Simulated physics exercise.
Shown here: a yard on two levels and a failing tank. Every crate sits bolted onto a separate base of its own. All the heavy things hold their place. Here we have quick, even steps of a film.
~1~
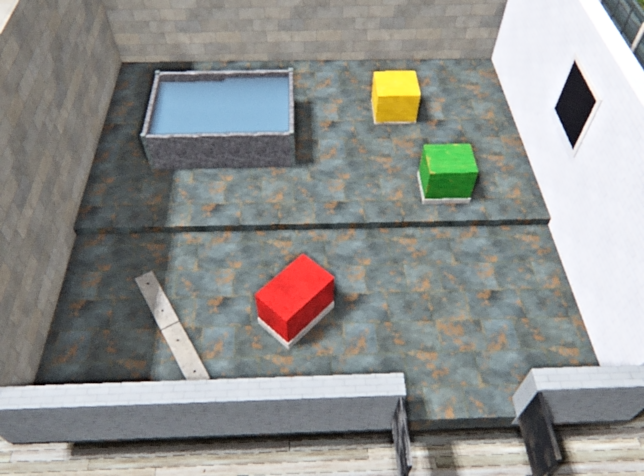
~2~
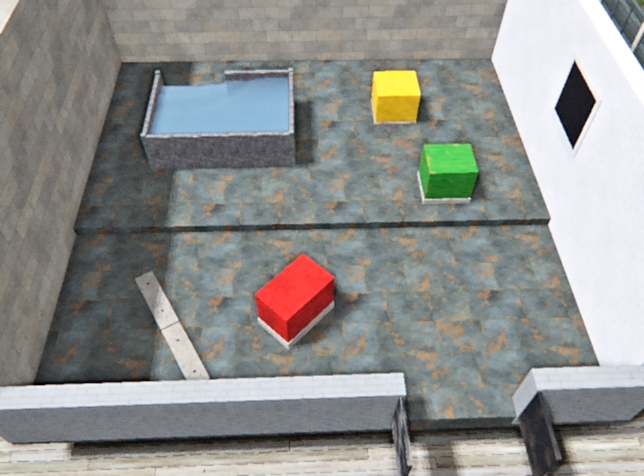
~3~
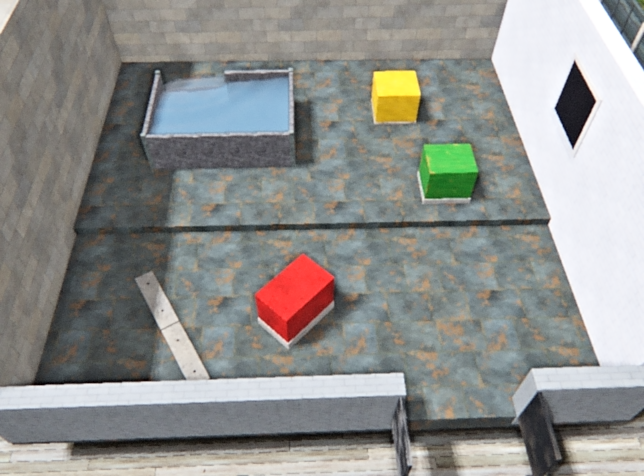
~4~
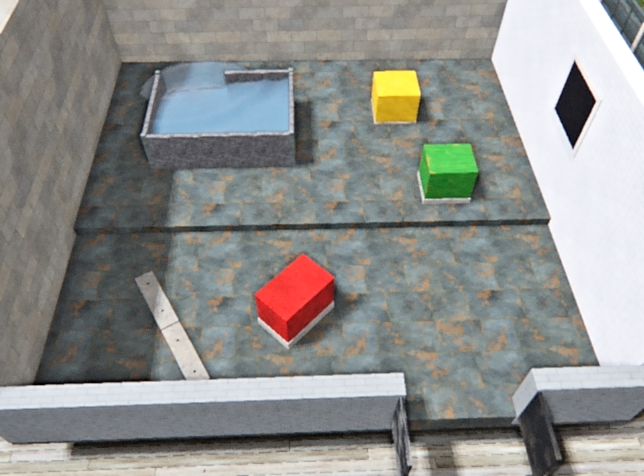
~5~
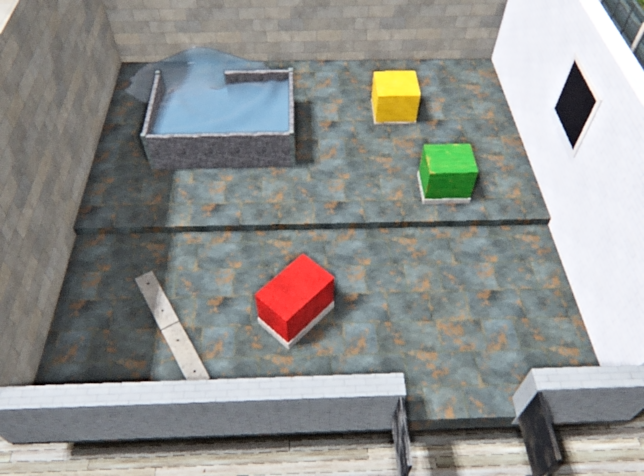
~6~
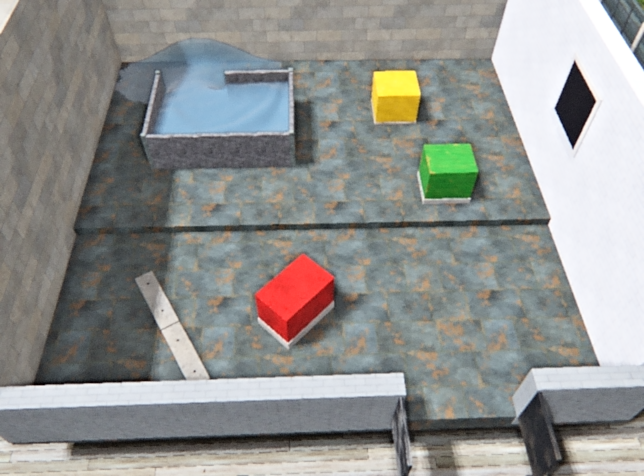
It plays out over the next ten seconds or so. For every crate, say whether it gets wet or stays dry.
The yellow crate will come out wet; the green crate will come out dry; the red crate will come out dry.
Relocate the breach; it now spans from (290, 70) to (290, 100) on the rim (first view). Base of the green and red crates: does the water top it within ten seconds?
My take: The green crate gets flooded, while the red crate stays clear.
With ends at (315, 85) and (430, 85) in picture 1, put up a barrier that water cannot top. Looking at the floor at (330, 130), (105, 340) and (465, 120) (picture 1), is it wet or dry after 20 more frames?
Outcome by spot, in order - watered, watered, unwatered.
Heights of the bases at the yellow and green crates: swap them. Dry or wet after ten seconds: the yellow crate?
The yellow crate is reached.
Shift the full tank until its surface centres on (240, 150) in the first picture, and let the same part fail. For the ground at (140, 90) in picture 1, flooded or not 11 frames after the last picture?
Submerged.
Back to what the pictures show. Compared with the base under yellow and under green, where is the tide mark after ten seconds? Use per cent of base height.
390 and 50 per cent, in that order.
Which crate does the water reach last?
I'd say the red one is last.
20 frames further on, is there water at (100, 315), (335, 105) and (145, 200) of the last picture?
Status per point, in sequence: Waterlogged, then waterlogged, then waterlogged.
A moment on, water covers 10 % of the floor; the yellow crate not reached, the green crate not reached, the red crate not reached.
Next, water covers 25 % of the floor; the yellow crate water round its plinth, the green crate not reached, the red crate not reached.
Then, water covers 40 % of the floor; the yellow crate water round its plinth, the green crate water round its plinth, the red crate not reached.
Later, water covers 65 % of the floor; the yellow crate water round its plinth, the green crate water round its plinth, the red crate water round its plinth.
In the end, water covers 85 % of the floor; the yellow crate was topped, the green crate stayed above the water, the red crate stayed above the water.
